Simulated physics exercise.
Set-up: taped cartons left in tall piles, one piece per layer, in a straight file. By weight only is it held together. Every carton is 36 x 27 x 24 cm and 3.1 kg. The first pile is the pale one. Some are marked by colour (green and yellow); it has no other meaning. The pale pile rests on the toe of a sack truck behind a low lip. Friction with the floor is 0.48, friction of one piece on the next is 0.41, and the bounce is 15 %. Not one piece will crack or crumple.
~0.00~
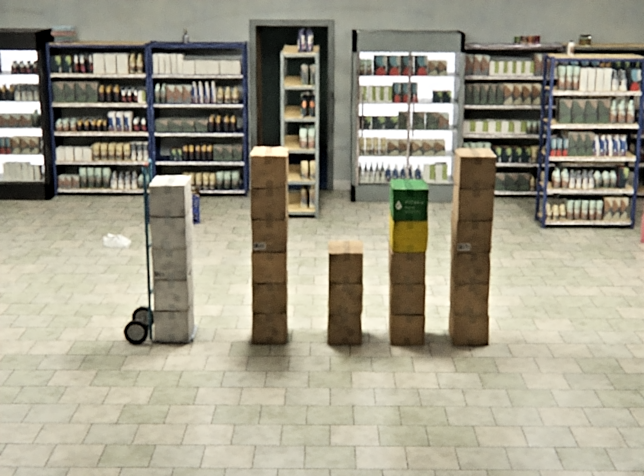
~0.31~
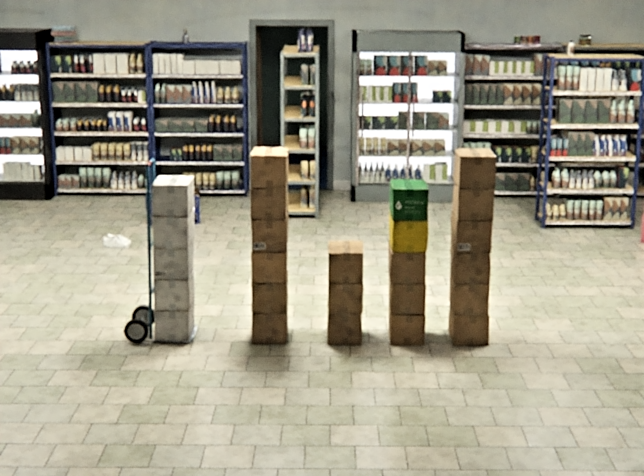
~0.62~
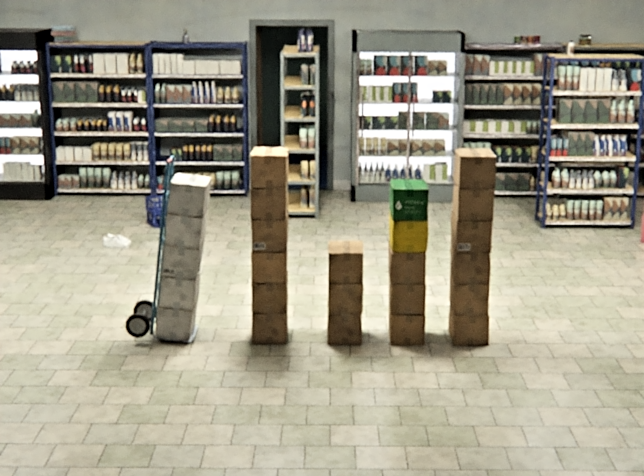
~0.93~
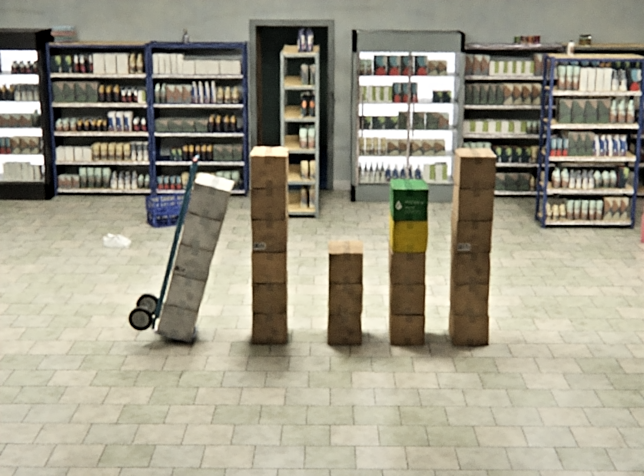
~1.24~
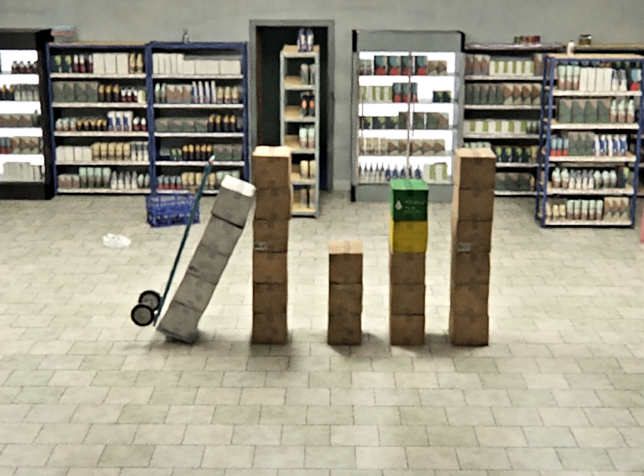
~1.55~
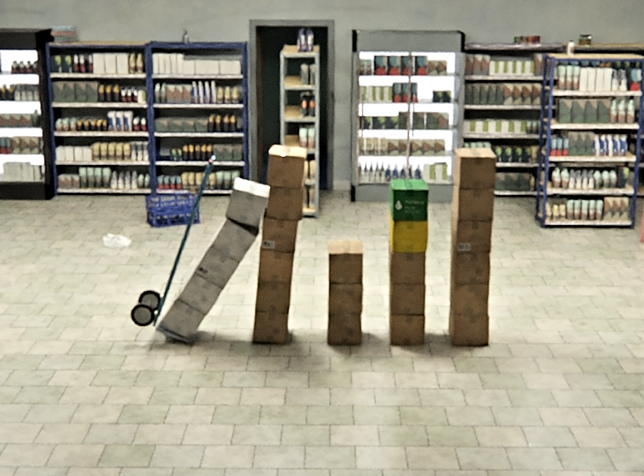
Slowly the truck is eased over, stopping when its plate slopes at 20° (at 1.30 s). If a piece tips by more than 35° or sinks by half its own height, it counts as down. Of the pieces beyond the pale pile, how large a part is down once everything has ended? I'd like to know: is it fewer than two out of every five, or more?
More than two out of every five.
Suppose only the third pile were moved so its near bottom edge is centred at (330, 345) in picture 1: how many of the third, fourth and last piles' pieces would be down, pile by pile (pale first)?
Third 3; fourth 4; last 6.
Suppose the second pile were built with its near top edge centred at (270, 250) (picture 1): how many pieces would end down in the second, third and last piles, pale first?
The tally would be second 0, then third 0, then last 0.
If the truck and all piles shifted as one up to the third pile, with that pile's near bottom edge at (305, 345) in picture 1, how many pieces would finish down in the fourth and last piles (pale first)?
Pile by pile, fourth 4 and last 6.
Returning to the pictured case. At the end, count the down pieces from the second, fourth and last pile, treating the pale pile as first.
For the second pile 6, for the fourth pile 5, for the last pile 6.
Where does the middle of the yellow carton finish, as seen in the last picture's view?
I'd place it at about (569, 292) in the final view.
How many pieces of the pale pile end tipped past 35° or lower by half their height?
The answer is 5 of the pale ones.
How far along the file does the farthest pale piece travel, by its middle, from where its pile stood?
I'd put it at close to 120 cm.
After 2.02 s, 5 of the pale pile down; none of the 20 other cartons down, 6 disturbed.
After 2.52 s, 5 of the pale pile down; 5 of the 20 other cartons down; yellow carton leaning 12°; green carton leaning 7°.
After 3.22 s, 5 of the pale pile down; 17 of the 20 other cartons down; green carton leaning 37°, 19 cm lower; yellow carton leaning 37°, 15 cm lower.
After 3.76 s, 5 of the pale pile down; 17 of the 20 other cartons down; green carton upside down; yellow carton on its side.
At rest (4.5 s), 5 of the pale pile down; 18 of the 20 other cartons down; green carton upside down; yellow carton upside down. That is 90 per cent. As the last picture would show them, middles, green carton near (637, 291), yellow carton near (569, 292).
